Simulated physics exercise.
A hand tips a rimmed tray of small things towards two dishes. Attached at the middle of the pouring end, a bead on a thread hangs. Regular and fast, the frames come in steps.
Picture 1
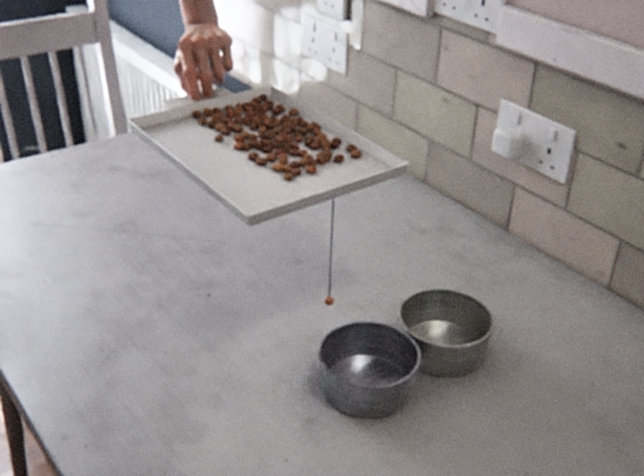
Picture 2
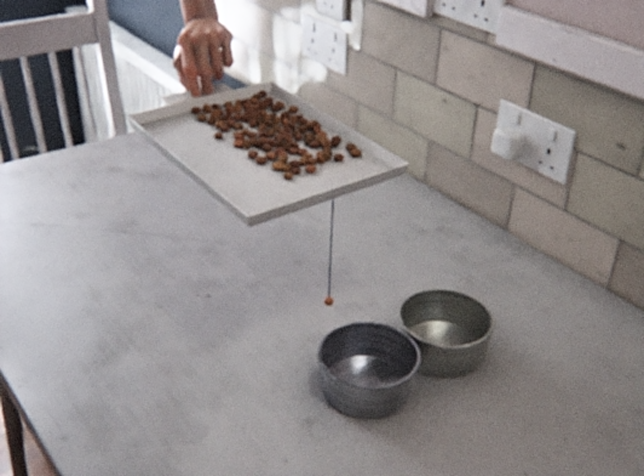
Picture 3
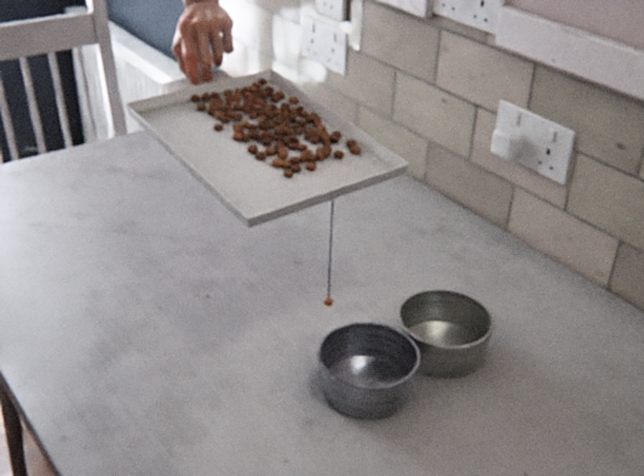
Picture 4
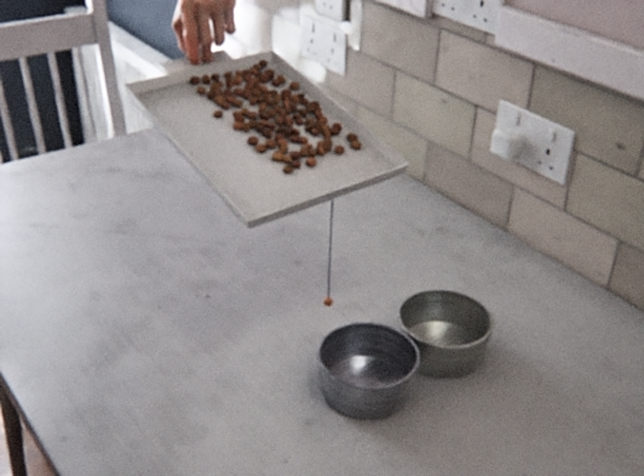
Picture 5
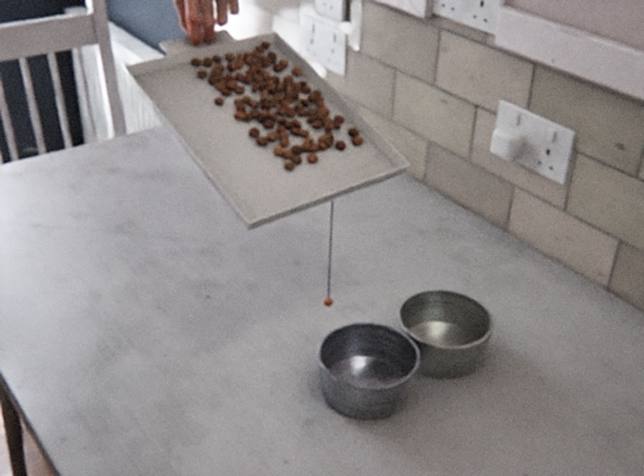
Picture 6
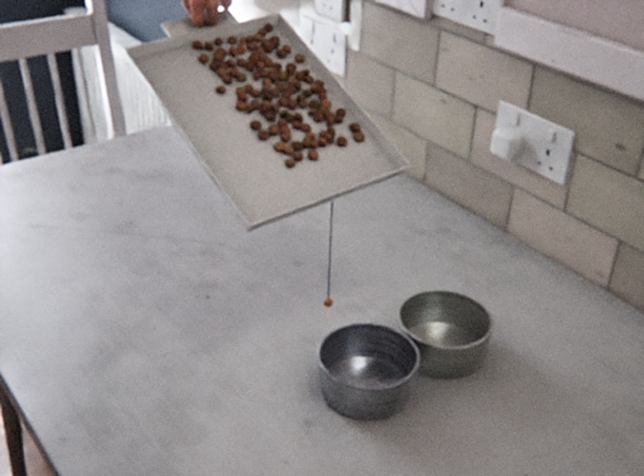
On a pale grey table by a tiled wall, a hand gradually raised the back of a rimmed tray, steepening its slant above two metal bowls, while the brown kibble stayed bunched on it.
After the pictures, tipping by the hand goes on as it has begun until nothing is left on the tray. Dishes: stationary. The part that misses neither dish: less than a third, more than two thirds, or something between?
Third to two thirds.
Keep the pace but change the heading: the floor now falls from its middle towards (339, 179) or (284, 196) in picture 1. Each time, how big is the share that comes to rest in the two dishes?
The first try gives close to 50 per cent, the second close to 20 per cent.
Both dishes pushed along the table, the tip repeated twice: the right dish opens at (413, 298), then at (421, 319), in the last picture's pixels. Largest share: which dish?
Run 1: The one on the left side. Run 2: The one on the left side.
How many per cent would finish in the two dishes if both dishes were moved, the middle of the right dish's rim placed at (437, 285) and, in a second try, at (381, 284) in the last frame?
Close to 30 in a hundred, then close to 10 in a hundred.
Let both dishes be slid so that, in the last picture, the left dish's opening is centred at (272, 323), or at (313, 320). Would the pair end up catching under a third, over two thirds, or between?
Case one, below one third; case two, less than a third.
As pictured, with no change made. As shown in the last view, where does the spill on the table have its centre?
Centre, final frame: Roughly (317, 437).
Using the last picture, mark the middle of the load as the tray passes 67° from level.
The load is centred about (339, 187).
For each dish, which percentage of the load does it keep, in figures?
Left 40 %, right 10 %.
Soon, tray tipped steeply; most on the tray; a small part in the air.
A while on, tray tipped past a quarter turn; a small part on the tray; about a third in the left dish; a small part in the right dish; about a third outside both; a small part in the air.
Towards the end, tray tipped past a quarter turn; about a third in the left dish; a small part in the right dish; about half outside both.
Finally, tray tipped past a quarter turn; about a third in the left dish; a small part in the right dish; about half outside both.
